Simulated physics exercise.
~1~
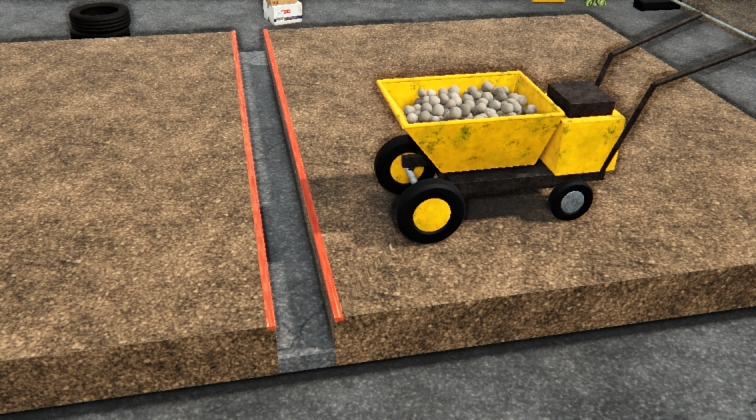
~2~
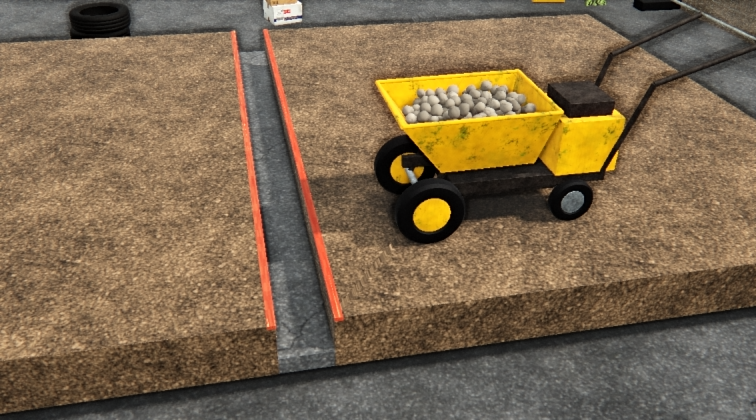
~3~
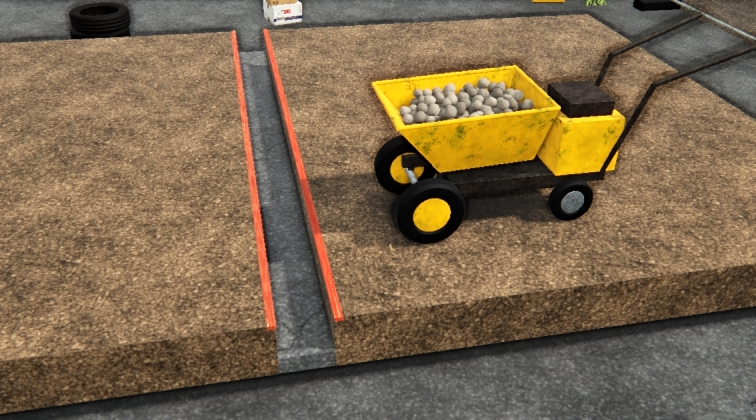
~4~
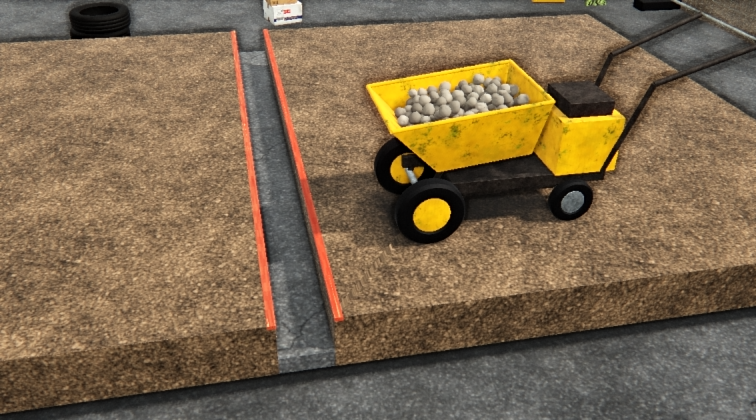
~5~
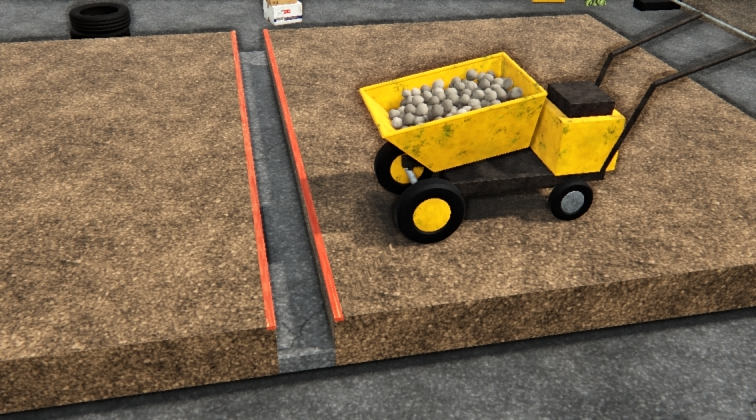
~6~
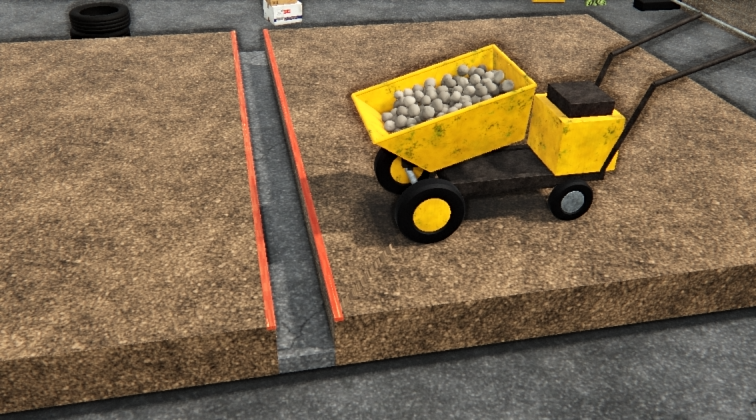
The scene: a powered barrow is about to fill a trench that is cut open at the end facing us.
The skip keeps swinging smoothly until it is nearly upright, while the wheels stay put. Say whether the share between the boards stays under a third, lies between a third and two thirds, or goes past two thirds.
It goes past two thirds.
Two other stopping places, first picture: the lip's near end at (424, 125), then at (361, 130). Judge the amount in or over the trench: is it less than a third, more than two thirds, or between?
Over two thirds; between a third and two thirds.
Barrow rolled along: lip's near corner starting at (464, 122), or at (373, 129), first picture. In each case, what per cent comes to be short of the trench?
First spot 50 per cent, second spot 0 per cent.
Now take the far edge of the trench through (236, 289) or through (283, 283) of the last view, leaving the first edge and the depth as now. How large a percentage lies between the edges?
About 100 and 70 per cent.
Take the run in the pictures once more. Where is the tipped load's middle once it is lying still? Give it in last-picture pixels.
About (289, 242).
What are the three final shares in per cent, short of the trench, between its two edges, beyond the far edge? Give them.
I'd estimate short near 5, between near 90 and beyond near 5 per cent.
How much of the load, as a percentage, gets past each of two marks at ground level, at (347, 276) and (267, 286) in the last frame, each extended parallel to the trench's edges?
Around 100 per cent for the first, around 10 per cent for the second.
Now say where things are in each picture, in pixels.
In the first frame, lip of the skip at (404, 127), level; top of the load at (482, 103), river pebbles; first edge of the trench at (329, 278); far edge at (266, 285), the trench over half as wide as the skip, and about as deep as wide.
In the second frame, lip of the skip at (403, 127), level; top of the load at (481, 102).
In the third frame, lip of the skip at (399, 129), tipped barely; top of the load at (478, 100).
In the fourth frame, lip of the skip at (392, 132), tipped a little; top of the load at (484, 97).
In the fifth frame, lip of the skip at (384, 136), tipped a little; top of the load at (477, 93).
In the sixth frame, lip of the skip at (375, 142), tipped clearly; top of the load at (475, 97); first edge of the trench at (329, 278); far edge at (266, 285).
Soon after the last picture, skip tipped steeply; all in the skip.
A little later, skip tipped steeply; most in the skip; a stray few short of the trench; about a quarter in or heaped over the trench; a stray few falling.
Later still, skip tipped right over; a small part in the skip; a stray few short of the trench; most in or heaped over the trench; a small part beyond it.
By the end, skip tipped right over; a small part short of the trench; most in or heaped over the trench; a small part beyond it.
